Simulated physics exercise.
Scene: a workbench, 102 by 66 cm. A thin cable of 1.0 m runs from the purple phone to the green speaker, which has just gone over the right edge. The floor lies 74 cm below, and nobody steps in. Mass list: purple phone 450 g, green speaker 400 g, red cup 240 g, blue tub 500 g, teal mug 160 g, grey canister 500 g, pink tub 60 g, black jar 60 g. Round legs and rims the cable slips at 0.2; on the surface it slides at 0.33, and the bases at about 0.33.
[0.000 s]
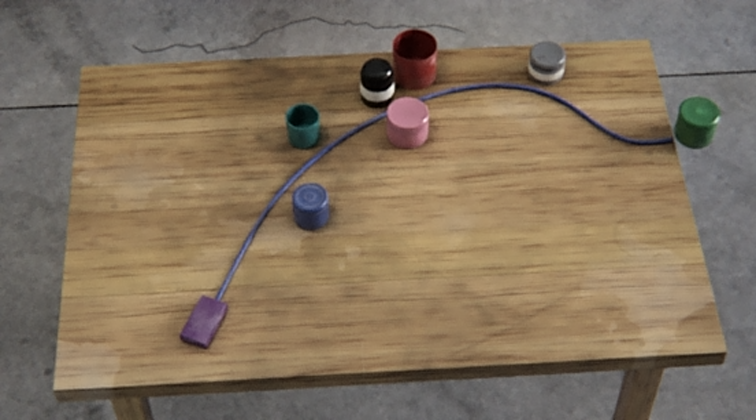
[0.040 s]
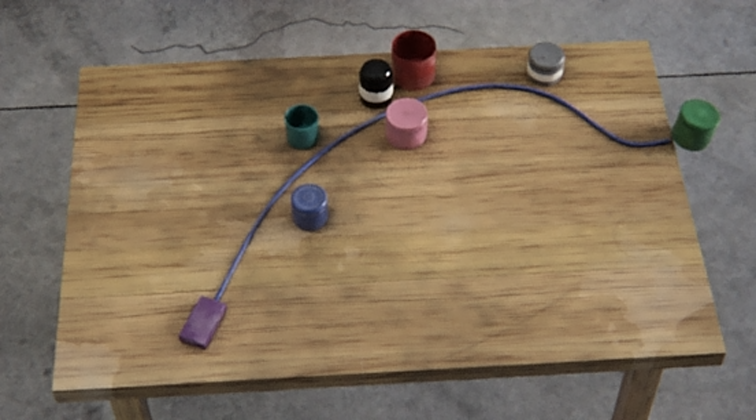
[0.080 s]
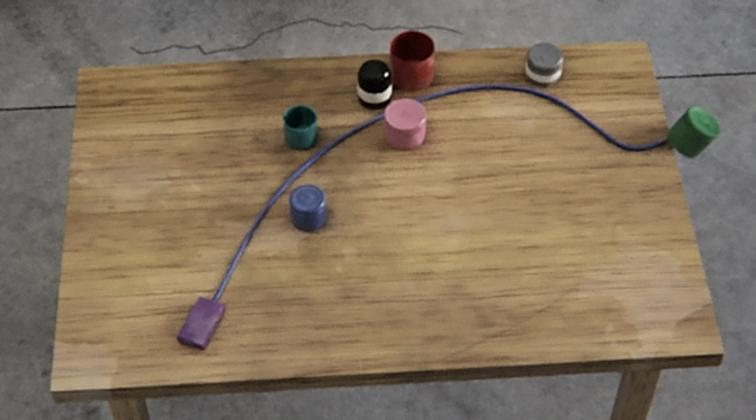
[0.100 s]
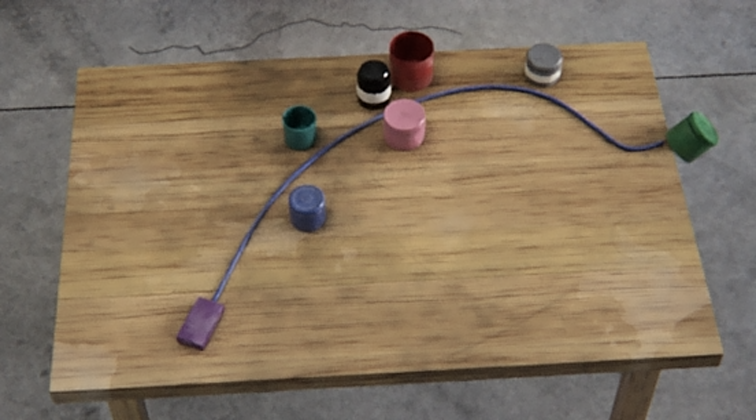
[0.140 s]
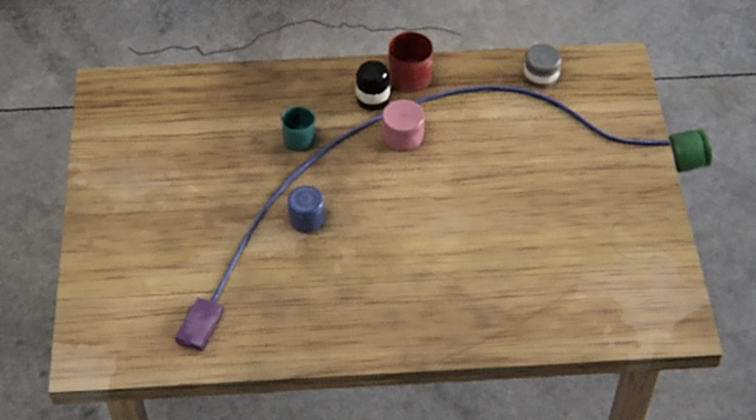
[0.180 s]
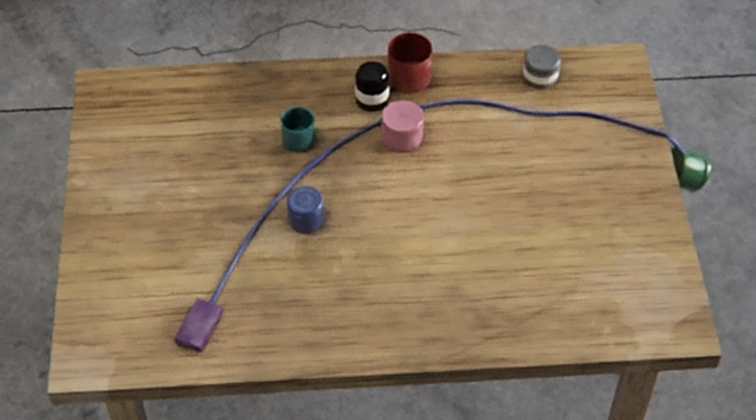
The green speaker, tied by a thin blue cable to a purple phone, tilts over the table's right edge and drops slightly lower. The cable's right-hand curve then pulls straighter across the wood, while the phone and the cups, tub and jars show almost no movement.
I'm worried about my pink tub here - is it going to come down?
Oh, that one heads down.
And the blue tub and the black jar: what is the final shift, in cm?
Net shift, approx.: Blue tub = 4 cm; black jar = 0 cm.
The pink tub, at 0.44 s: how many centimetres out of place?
For the pink tub, around 45 cm.
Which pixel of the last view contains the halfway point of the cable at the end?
Midpoint of length, last view: Approx. (604, 153).
At 0.4 s, the cable's tail end at (247, 271); pink tub on its side, 43 cm off its start, green speaker over the edge, purple phone 8 cm off its start.
At 0.7 s, the cable's tail end at (277, 240); pink tub over the edge, purple phone 16 cm off its start, green speaker over the edge.
At 0.9 s, the cable's tail end at (304, 221); pink tub over the edge, purple phone 21 cm off its start at (282, 230), blue tub 4 cm off its start at (326, 210).
At 1.2 s, the cable's tail end at (309, 220); pink tub over the edge, purple phone 22 cm off its start, green speaker over the edge.
At 2.4 s, the cable's tail end at (309, 220); pink tub over the edge, purple phone 22 cm off its start at (286, 228), blue tub 5 cm off its start at (331, 210), green speaker over the edge.
